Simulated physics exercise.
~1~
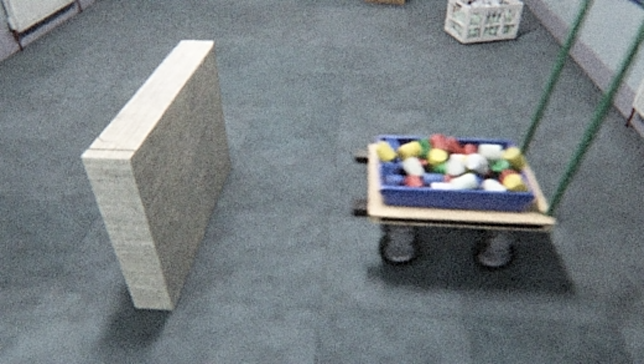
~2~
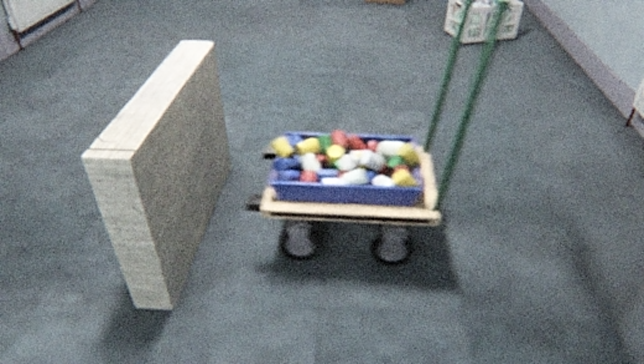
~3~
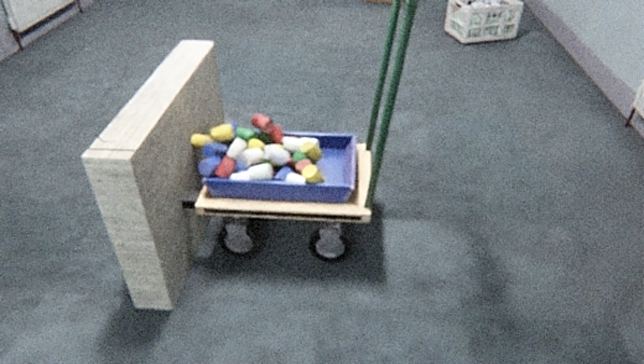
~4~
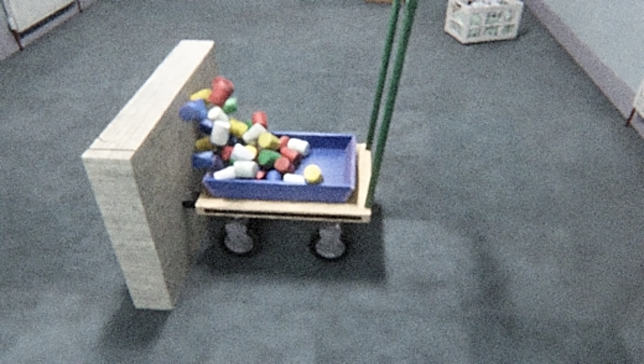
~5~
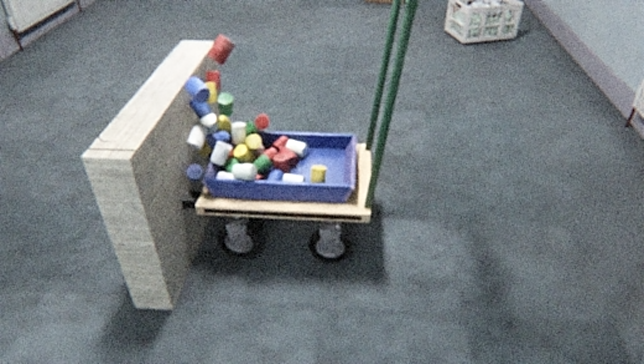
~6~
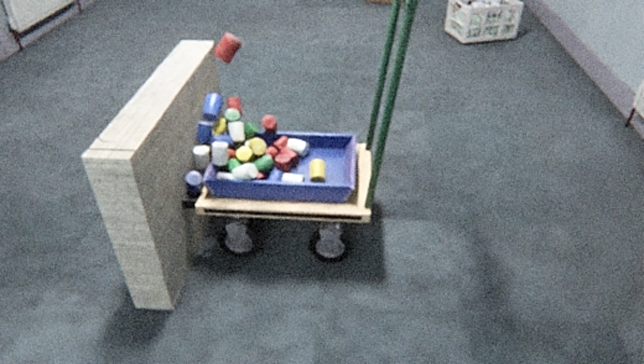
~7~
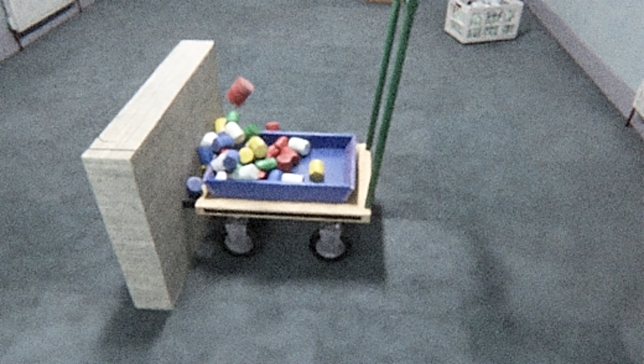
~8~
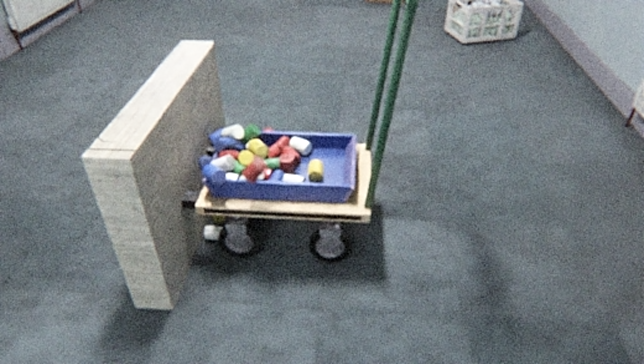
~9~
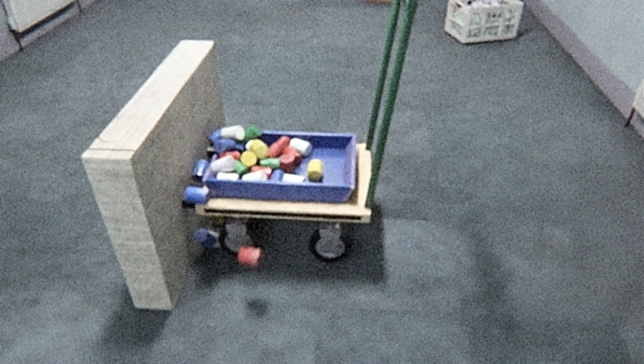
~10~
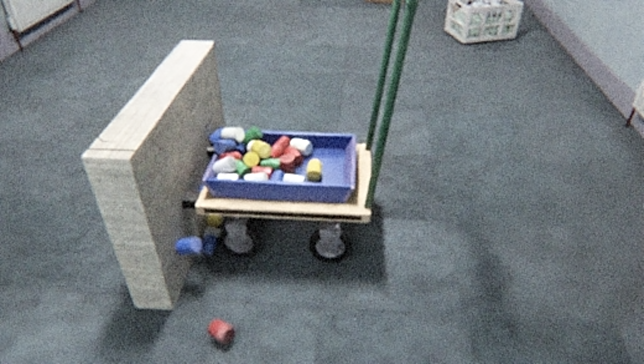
To begin with, a flat wooden trolley with green handles carries a blue tub full of small colourful cylinders across a grey floor, towards a thick upright slab on the left. It rolls left until its front buffers meet the slab, and there it stops dead, staying level. The load keeps going, sliding to the left end of the tub and piling up against the slab, with a red piece tossed highest. The heap then sinks back, and several pieces drop between trolley and slab. Finally, a red one lies on the floor in front, while many pieces remain in the tub, bunched leftward.
